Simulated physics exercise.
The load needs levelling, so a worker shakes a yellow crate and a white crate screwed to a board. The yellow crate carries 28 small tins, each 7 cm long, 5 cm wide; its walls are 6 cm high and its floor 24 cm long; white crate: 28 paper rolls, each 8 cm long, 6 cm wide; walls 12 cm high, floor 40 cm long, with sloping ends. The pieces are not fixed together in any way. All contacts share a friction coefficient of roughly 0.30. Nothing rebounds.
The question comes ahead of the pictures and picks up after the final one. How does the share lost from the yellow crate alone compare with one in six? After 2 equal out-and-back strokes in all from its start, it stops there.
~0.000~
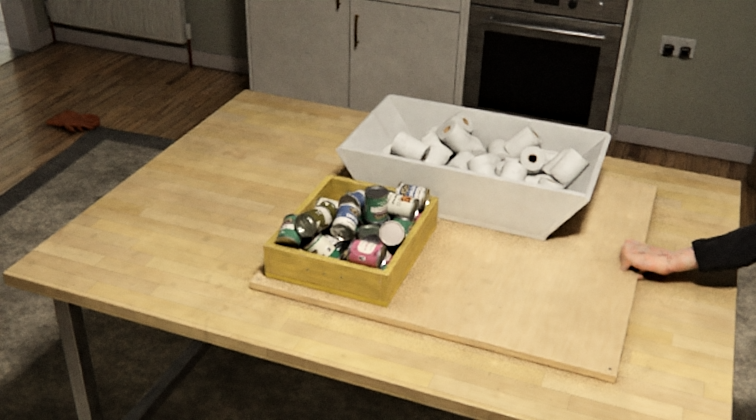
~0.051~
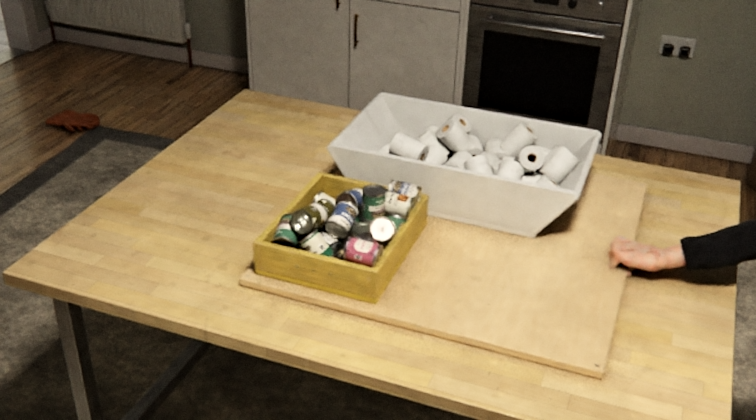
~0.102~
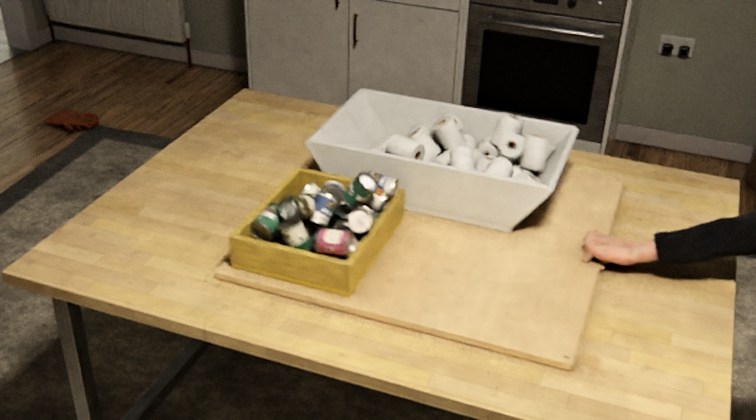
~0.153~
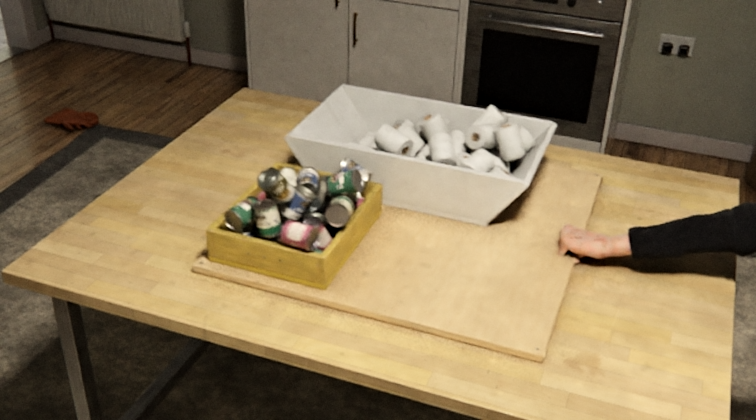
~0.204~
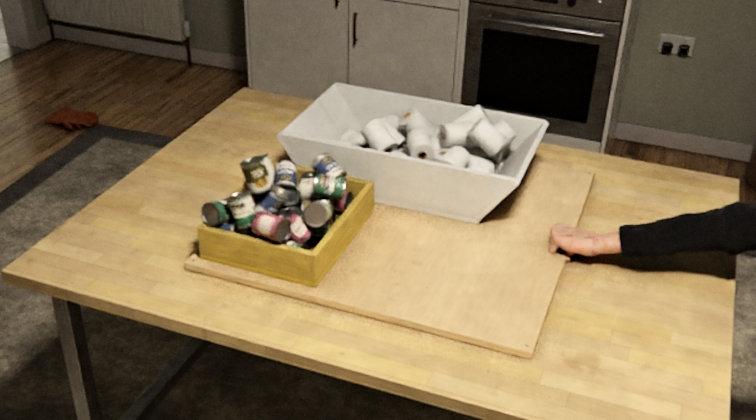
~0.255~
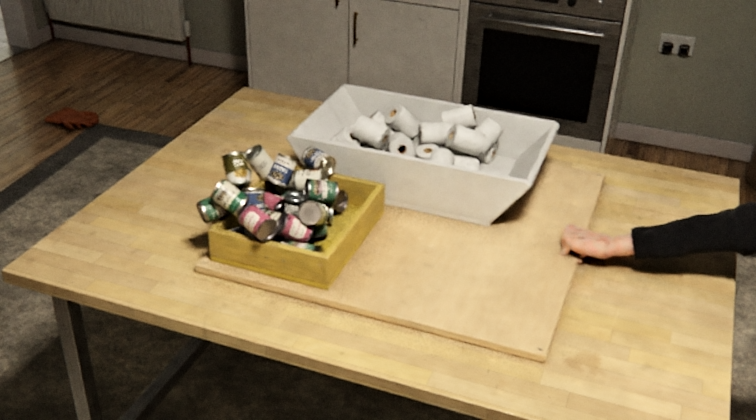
The yellow crate loses a larger share than one in six.
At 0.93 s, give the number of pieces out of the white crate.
About: White crate 1.
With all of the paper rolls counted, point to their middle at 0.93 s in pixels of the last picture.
Centred roughly at (466, 160).
After 0.42 s, 9 of 28 out of the yellow crate and 0 of 28 out of the white crate.
After 0.63 s, 12 of 28 out of the yellow crate and 0 of 28 out of the white crate.
After 0.93 s, 13 of 28 out of the yellow crate and 1 of 28 out of the white crate.
When it is over (at 1.30 s), 13 of 28 out of the yellow crate and 1 of 28 out of the white crate. Asked share, 13 of 28, 46 per cent.
